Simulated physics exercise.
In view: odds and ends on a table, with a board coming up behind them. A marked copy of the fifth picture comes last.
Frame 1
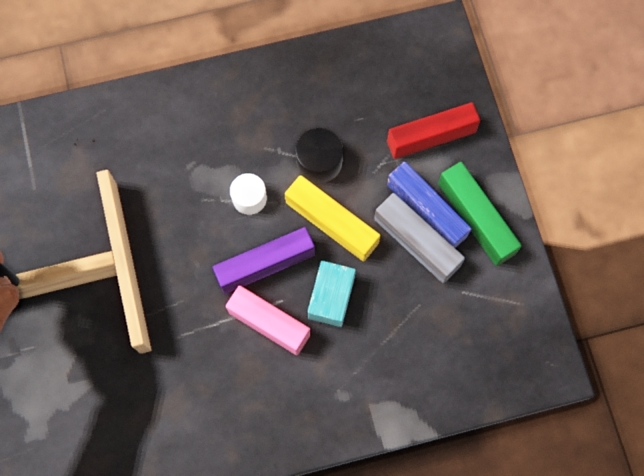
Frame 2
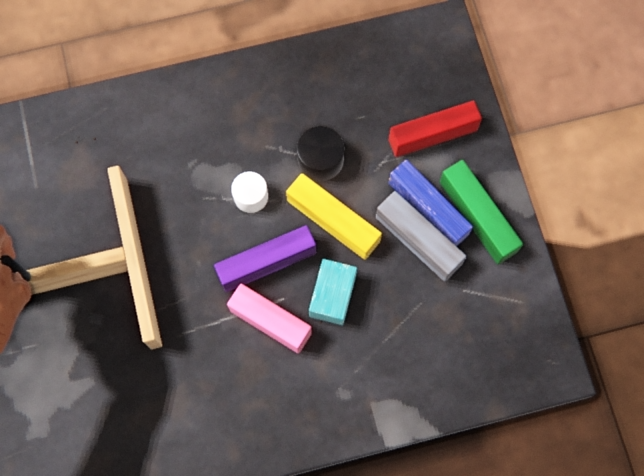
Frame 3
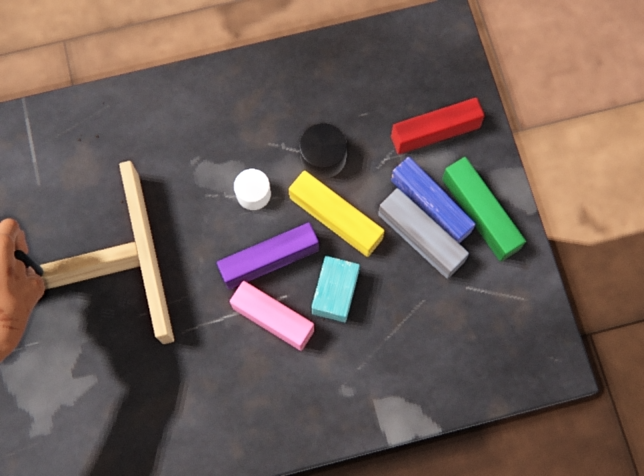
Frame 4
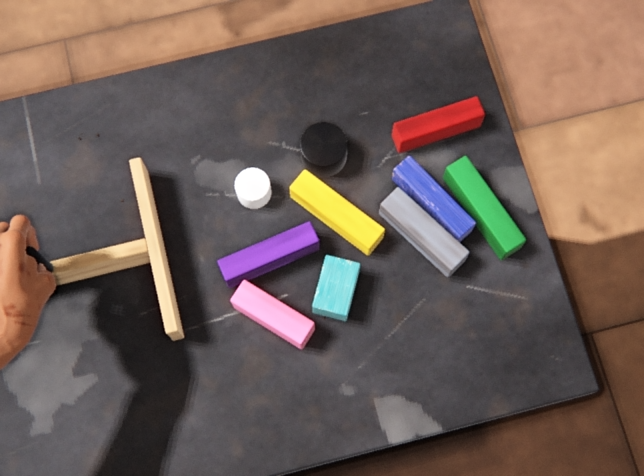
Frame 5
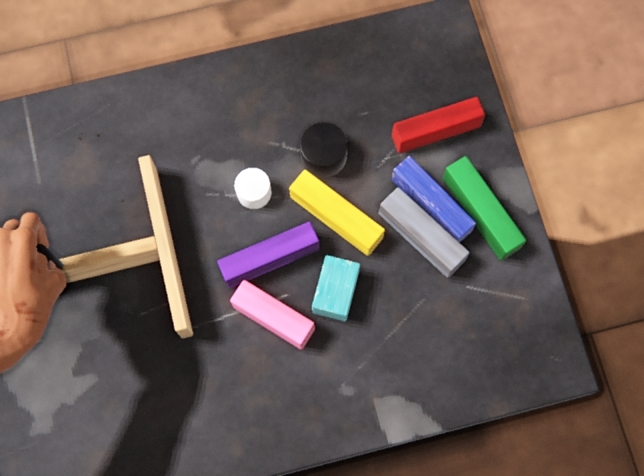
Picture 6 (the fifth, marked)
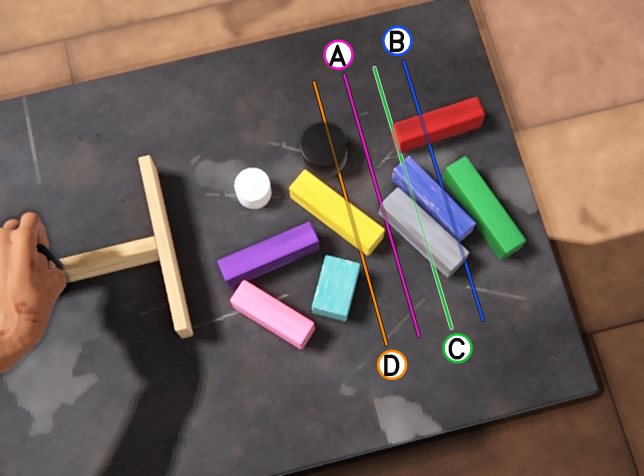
A wooden T-shaped board, held by a hand at the left, slid a short way right across the dark surface toward colourful sticks and two small tins, which stayed in their places.
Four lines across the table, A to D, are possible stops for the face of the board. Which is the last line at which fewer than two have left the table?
No second one falls up to B.
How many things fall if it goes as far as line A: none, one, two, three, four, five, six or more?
In all, none.
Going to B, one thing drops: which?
The green stick goes over.
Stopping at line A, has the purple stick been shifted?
By then, yes.
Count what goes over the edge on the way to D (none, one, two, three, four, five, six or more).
By then, none.
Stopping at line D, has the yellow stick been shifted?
By then, yes.
On the copy, A at (380, 200); B at (442, 185); C at (411, 193); D at (349, 208).
On B. First, board (264, 216); pink stick (309, 320); turquoise block (348, 296).
Then, board (365, 191); green stick (488, 207); blue bar (450, 193).
Finally, board (441, 173); green stick over the edge; red stick (501, 106); one fallen.
By contrast, A is within the limit but short; C is within the limit but short; D is within the limit but short.
